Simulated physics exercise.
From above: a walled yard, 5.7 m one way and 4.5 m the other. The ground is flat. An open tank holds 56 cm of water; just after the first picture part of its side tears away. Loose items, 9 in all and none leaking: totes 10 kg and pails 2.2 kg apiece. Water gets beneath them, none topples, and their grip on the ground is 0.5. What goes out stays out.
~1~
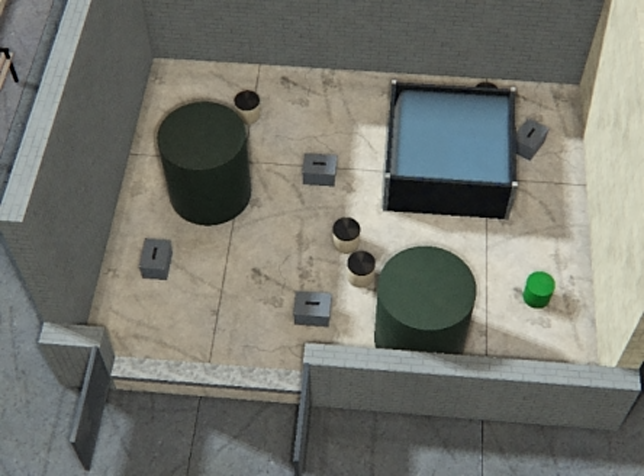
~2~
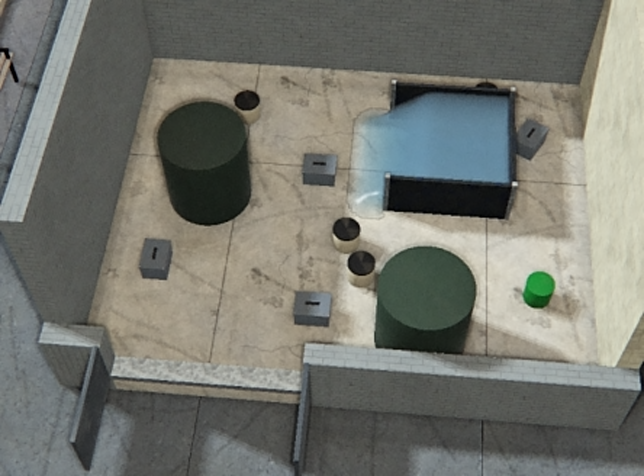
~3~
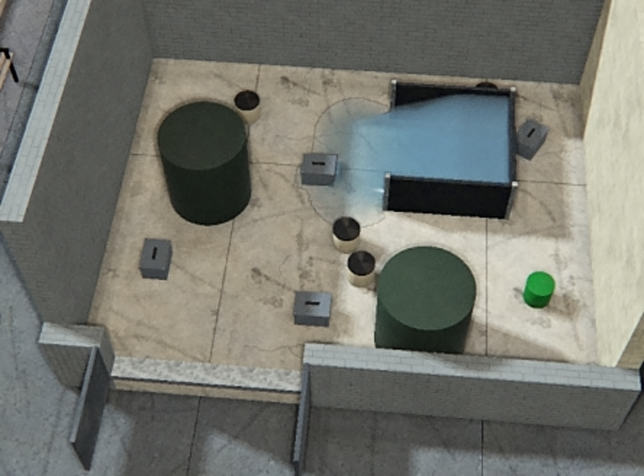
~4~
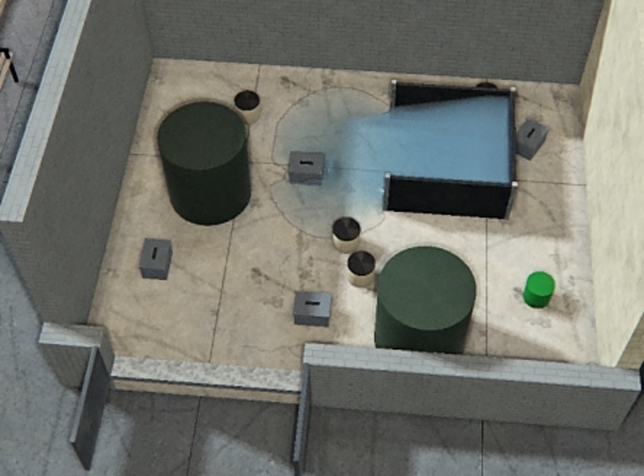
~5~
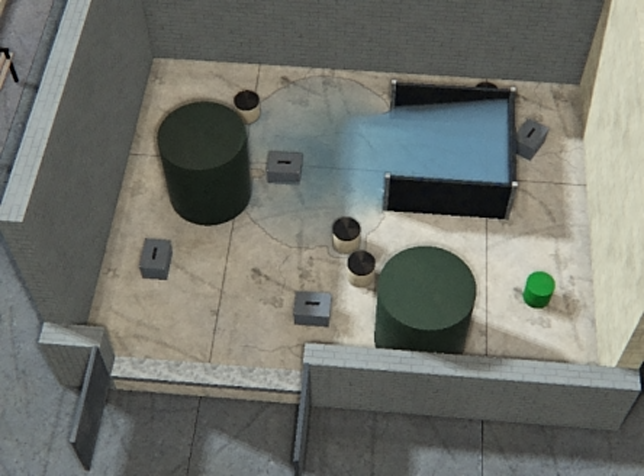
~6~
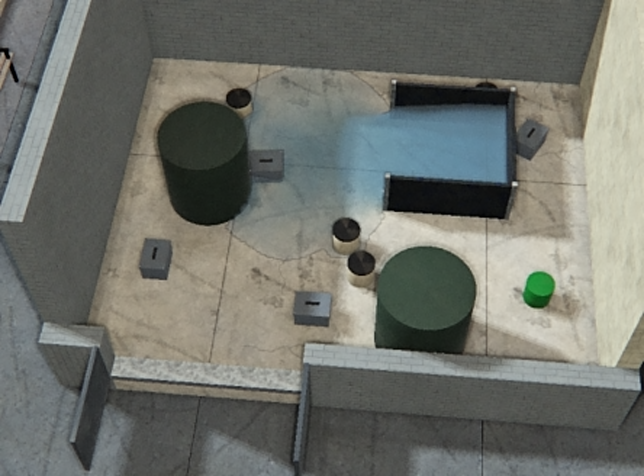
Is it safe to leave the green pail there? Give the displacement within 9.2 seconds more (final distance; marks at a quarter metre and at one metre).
The green pail barely shifts.
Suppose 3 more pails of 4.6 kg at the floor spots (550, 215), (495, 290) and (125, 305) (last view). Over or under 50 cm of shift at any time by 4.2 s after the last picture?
In that order: Short of it, short of it, past it.
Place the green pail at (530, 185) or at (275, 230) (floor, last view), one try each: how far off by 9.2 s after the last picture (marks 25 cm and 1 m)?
In that order: It barely shifts; it ends far away.
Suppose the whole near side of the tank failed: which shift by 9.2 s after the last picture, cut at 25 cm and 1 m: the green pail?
In that case the green pail travels far.
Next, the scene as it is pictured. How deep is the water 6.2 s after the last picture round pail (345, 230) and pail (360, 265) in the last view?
Roughly 4 and 4 cm.
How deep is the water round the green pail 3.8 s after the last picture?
About 0 cm.
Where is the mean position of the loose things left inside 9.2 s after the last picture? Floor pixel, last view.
Near (399, 241).
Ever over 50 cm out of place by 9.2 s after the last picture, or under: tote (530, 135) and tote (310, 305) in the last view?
In that order: Short of it, short of it.
Then, 1.2 s after the last picture the green pail is near (541, 284), 0.0 m from its start, aground; 0 of 9 are out; 2 afloat.
Then, 3.8 s after the last picture the green pail is near (541, 284), 0.0 m from its start, aground; 0 of 9 are out; 2 afloat.
Then, 6.2 s after the last picture the green pail is near (541, 284), 0.0 m from its start, aground; 0 of 9 are out; 4 afloat.
Then, 9.2 s after the last picture the green pail is near (541, 284), 0.0 m from its start, aground; 1 of 9 are out; 0 afloat.
